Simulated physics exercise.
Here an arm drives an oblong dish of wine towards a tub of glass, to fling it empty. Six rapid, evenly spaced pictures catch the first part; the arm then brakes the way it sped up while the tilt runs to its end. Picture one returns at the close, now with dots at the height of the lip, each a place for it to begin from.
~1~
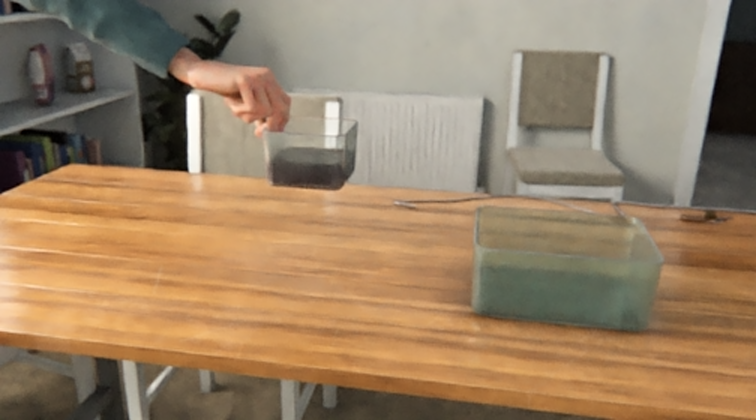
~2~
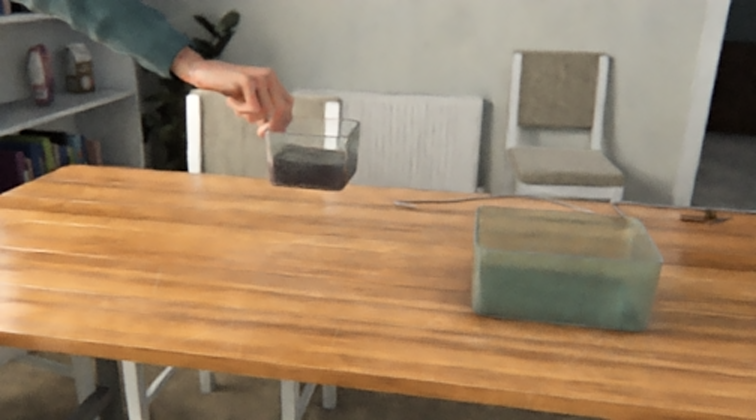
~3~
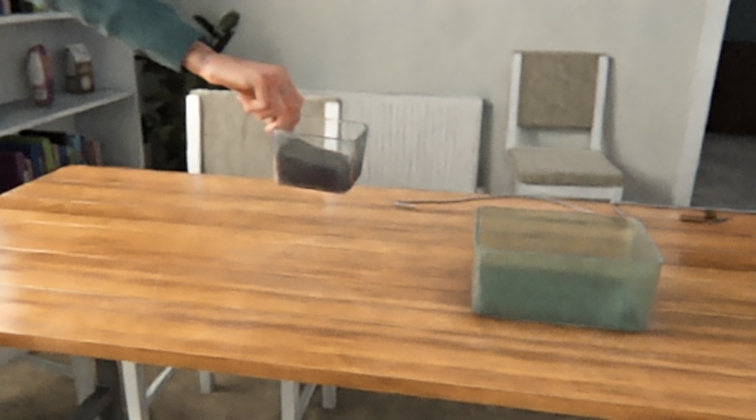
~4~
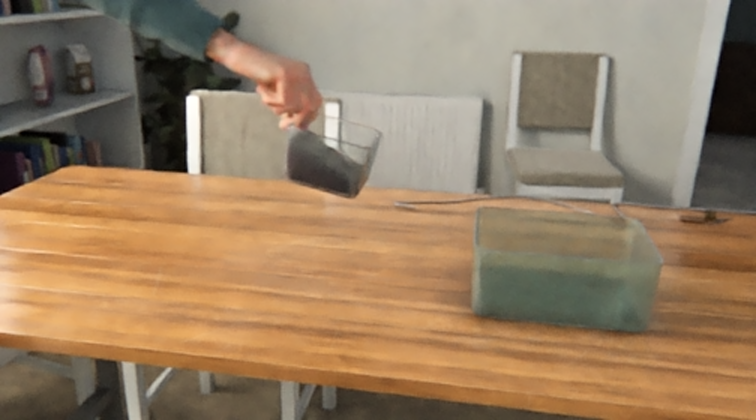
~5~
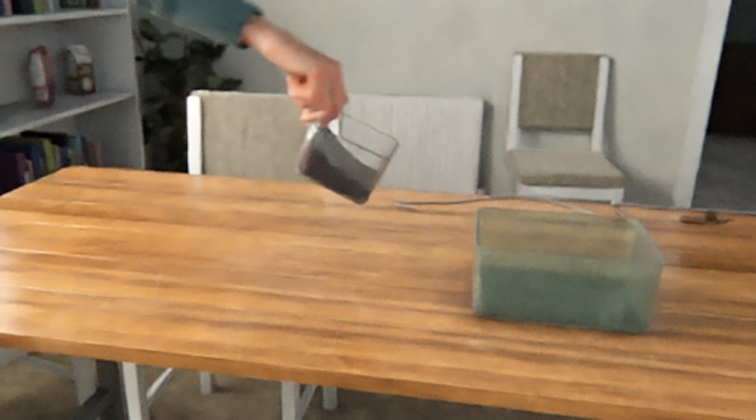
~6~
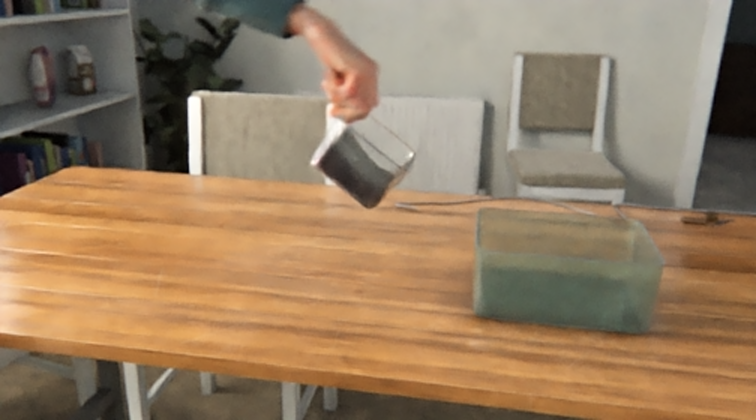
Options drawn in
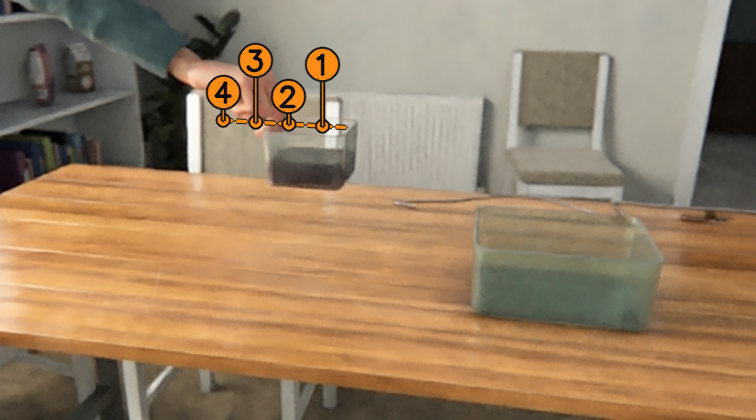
A hand in a dark teal sleeve reaches in from the upper left, holding a clear oblong dish of dark liquid above a wooden table, seen from slightly above in a grey-walled room. A greenish glass tub sits at right, with pale chairs behind and bookshelves at left. The hand moves the dish rightward, tilting it increasingly toward the tub, while the camera stays still.
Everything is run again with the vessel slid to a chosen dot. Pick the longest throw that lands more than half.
I would pick dot 1.
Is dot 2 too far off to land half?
Yes.
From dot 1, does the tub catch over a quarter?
Yes.
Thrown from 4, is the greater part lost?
Yes, that goes wrong.
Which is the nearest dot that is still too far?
That is dot 2.
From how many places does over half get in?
One of the four.
In orange, 1 at (322, 126); 2 at (288, 124); 3 at (255, 122); 4 at (223, 120).
Choosing 1, about 75 % lands in the tub, 15 % falls short and 10 % goes beside or beyond.
Choosing 2, about 17 % lands in the tub, 74 % falls short and 10 % goes beside or beyond.
Choosing 3, about 0 % lands in the tub, 93 % falls short and 7 % goes beside or beyond.
Choosing 4, about 0 % lands in the tub, 97 % falls short and 3 % goes beside or beyond.
